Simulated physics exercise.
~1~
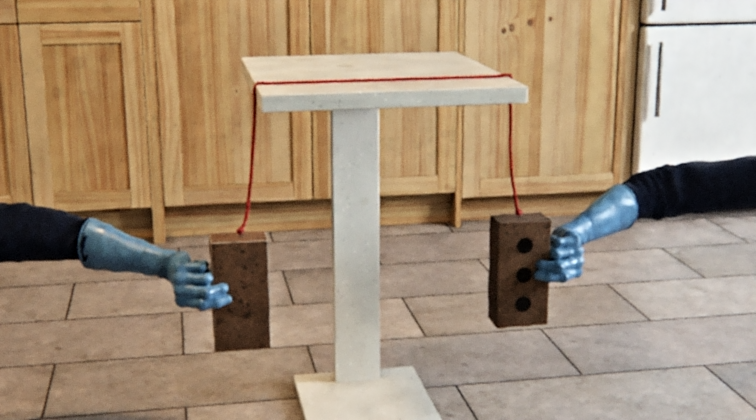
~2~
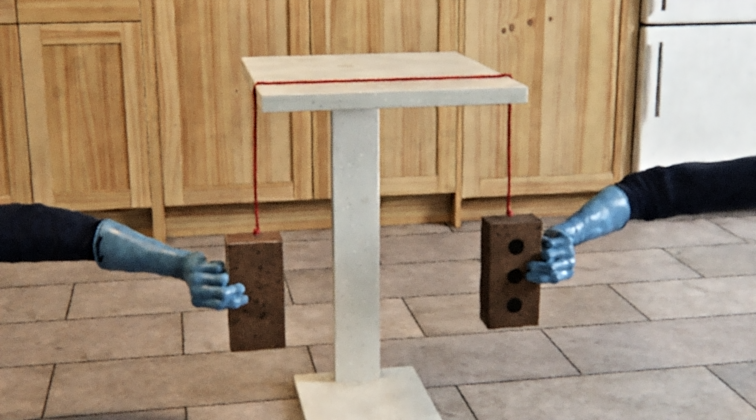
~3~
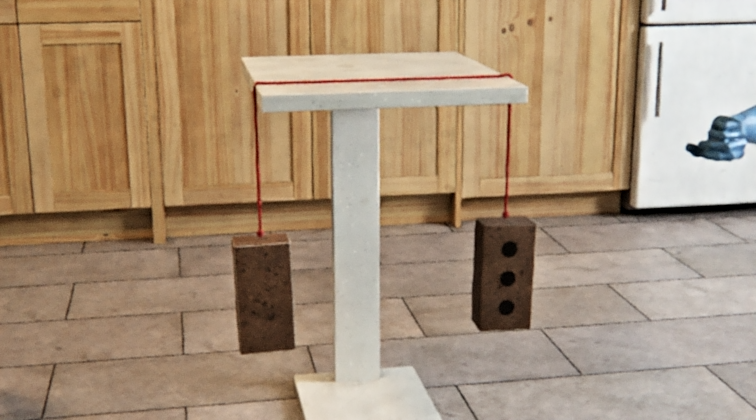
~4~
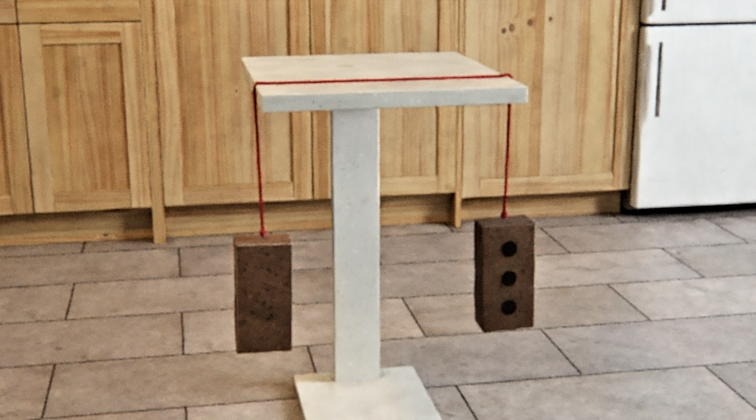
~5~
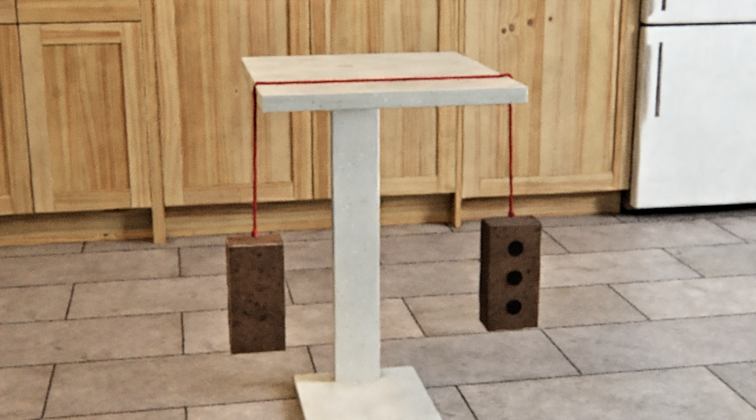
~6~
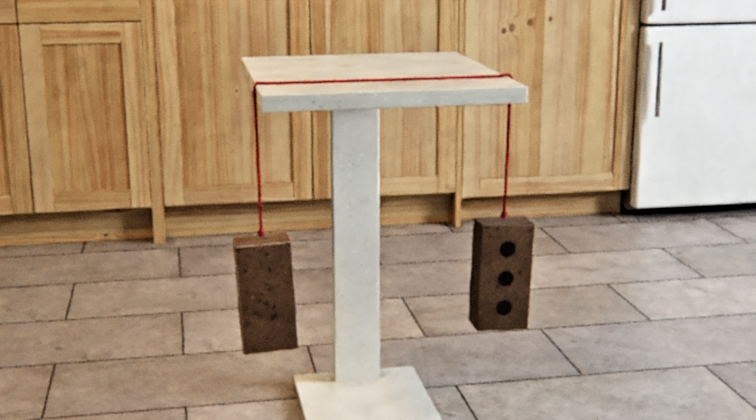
To begin with, a red string lies across a small pale table, with a brown brick hanging from each end, and a blue-gloved hand holds each brick out to the side. The hands bring the bricks slightly inward, toward the table's central post. Then they let go and draw away, one still visible at the far right. Left alone, the bricks sway gently, drifting a little outward and then back inward. Neither side drops or rises, and at the end both bricks still hang at about the same heights as before.
